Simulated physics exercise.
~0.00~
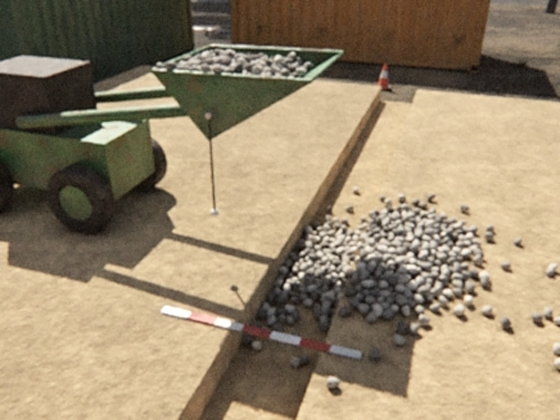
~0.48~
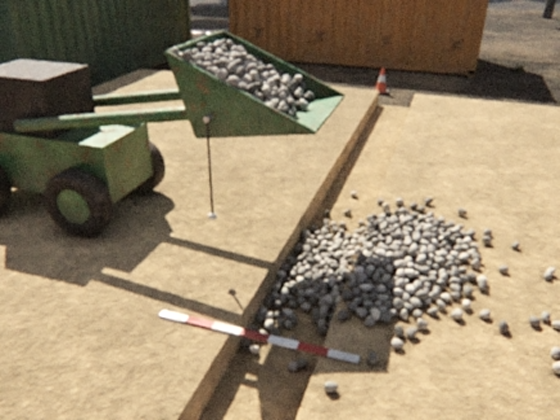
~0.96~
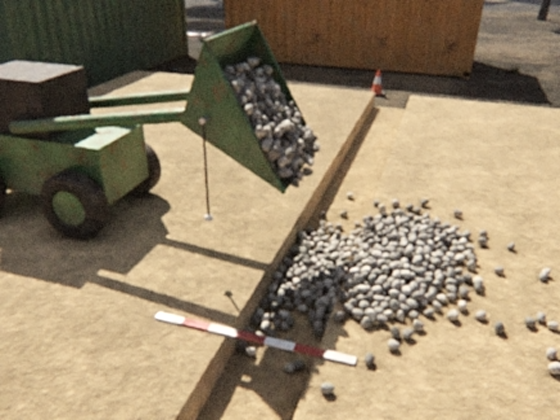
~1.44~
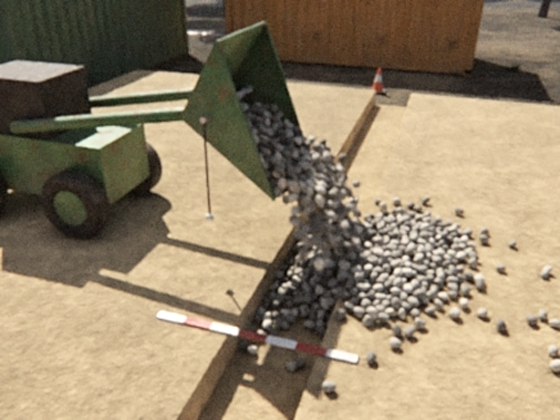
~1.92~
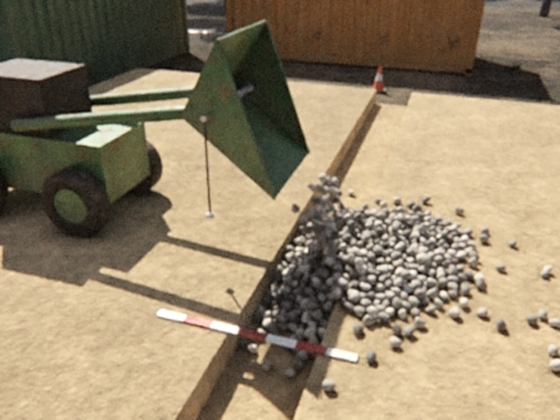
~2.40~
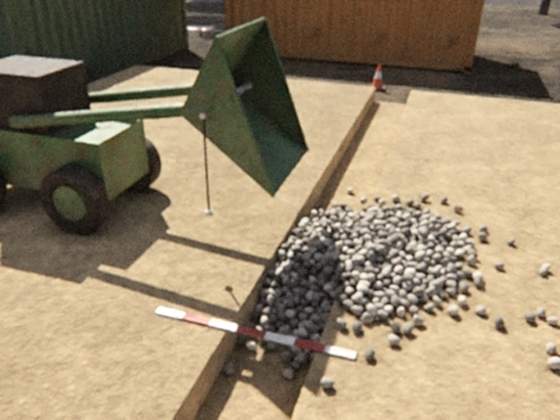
Green loader tipping its raised bucket to the right, pouring grey stones into a trench beside an earlier pile, ending empty and still.
